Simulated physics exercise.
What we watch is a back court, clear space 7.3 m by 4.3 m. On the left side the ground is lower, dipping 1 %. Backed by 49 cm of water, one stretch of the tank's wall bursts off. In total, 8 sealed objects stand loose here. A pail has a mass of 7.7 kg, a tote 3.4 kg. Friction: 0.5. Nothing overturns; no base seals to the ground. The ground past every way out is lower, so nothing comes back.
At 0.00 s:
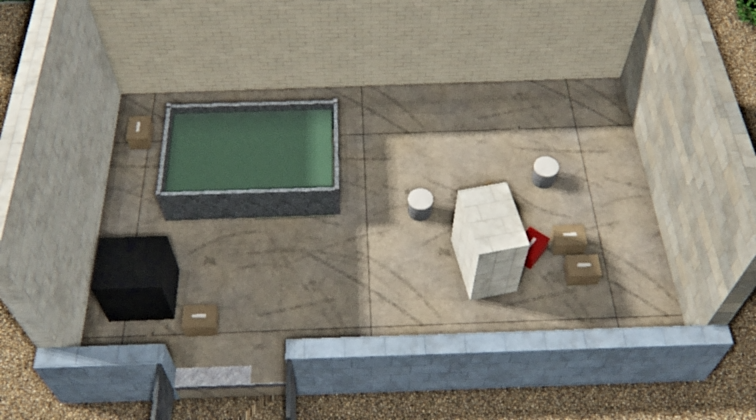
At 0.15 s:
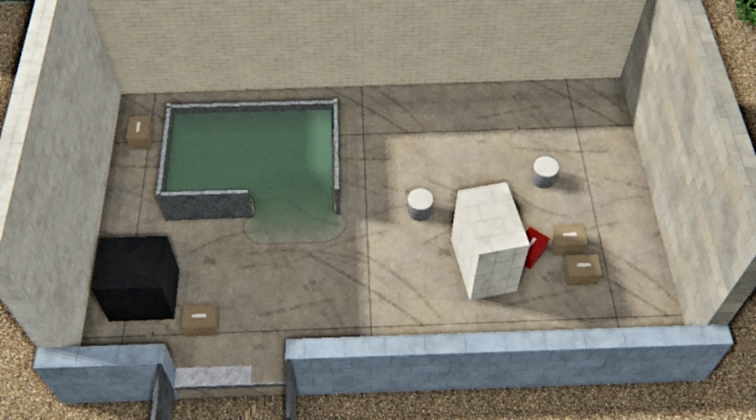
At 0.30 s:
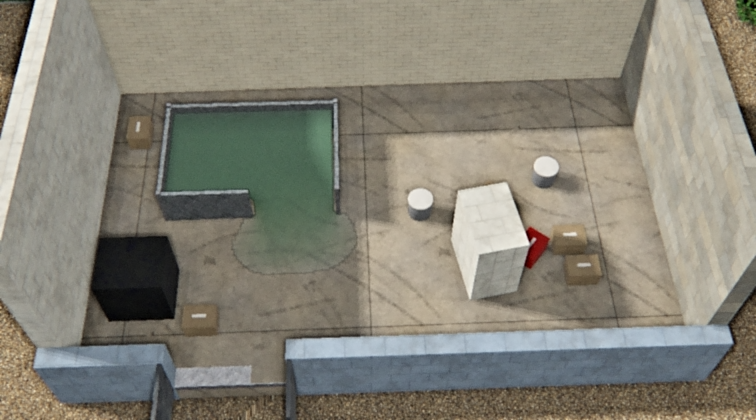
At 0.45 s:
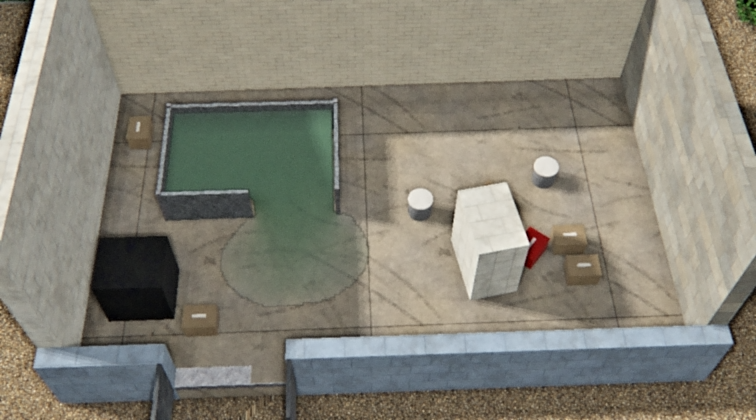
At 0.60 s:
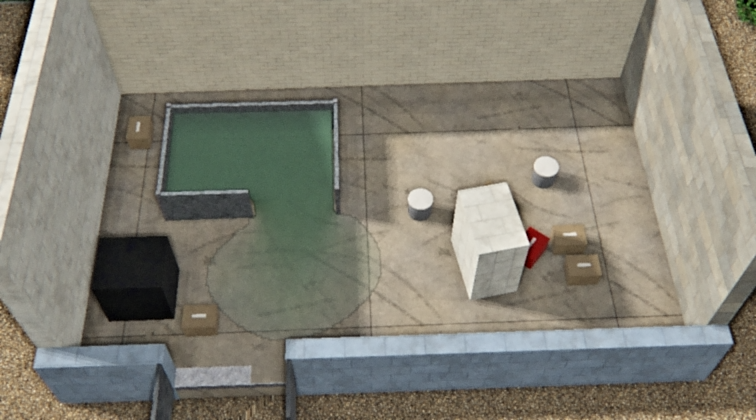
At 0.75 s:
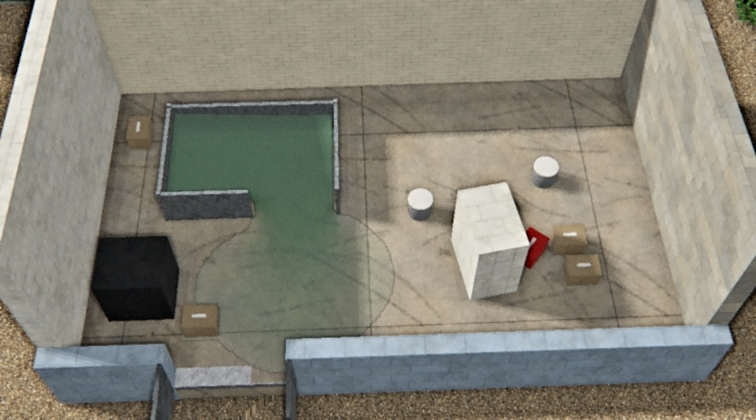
Green water poured out through a gap that opened in the front wall of the tank and spread in a widening round sheet across the courtyard floor, while the boxes and drums around it stayed put.
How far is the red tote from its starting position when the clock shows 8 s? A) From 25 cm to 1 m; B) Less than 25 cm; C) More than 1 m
Option B: Less than 25 cm.
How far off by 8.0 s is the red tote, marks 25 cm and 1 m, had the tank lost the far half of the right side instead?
Outcome for the red tote: Long-distance displacement.
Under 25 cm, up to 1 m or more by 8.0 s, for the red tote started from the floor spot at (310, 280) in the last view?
Outcome: It is taken a long way.
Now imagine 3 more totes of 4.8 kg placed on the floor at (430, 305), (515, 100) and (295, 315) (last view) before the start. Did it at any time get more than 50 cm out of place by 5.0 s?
Going through them in the order asked, they come out clear of the mark, shy of the mark and clear of the mark.
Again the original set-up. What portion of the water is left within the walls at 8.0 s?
Somewhere near 66 percent, give or take.
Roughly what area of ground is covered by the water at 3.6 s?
Roughly 15 m2.
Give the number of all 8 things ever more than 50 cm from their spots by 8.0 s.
I make that 3.
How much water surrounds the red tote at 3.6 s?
Roughly 1 cm at that moment.
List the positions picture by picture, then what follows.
In the first picture, the red tote at (532, 243), on the bottom; water covers 2.9 m2; 0 of 8 have shifted.
In the second picture, the red tote at (532, 243), on the bottom; 3.5 m2 under water; 0 of 8 have shifted.
In the third picture, the red tote at (532, 243), on the bottom; water covers 4.1 m2; 0 of 8 have shifted.
In the fourth picture, the red tote at (532, 243), on the bottom; water covers 4.9 m2; 0 of 8 have shifted.
In the fifth picture, the red tote at (532, 243), on the bottom; 5.9 m2 under water; 0 of 8 have shifted.
In the sixth picture, the red tote at (532, 243) rests on the ground; water covers 6.9 m2; 0 of 8 have shifted.
After 1.6 s the red tote is near (532, 243), 0.0 m from its start, aground; 0 of 8 are out; 0 afloat.
After 3.6 s the red tote is near (532, 243), 0.0 m from its start, aground; 0 of 8 are out; 1 afloat.
After 5.6 s the red tote is near (532, 243), 0.0 m from its start, aground; 0 of 8 are out; 1 afloat.
After 8.0 s the red tote is near (529, 242), 0.0 m from its start, aground; 0 of 8 are out; 1 afloat.
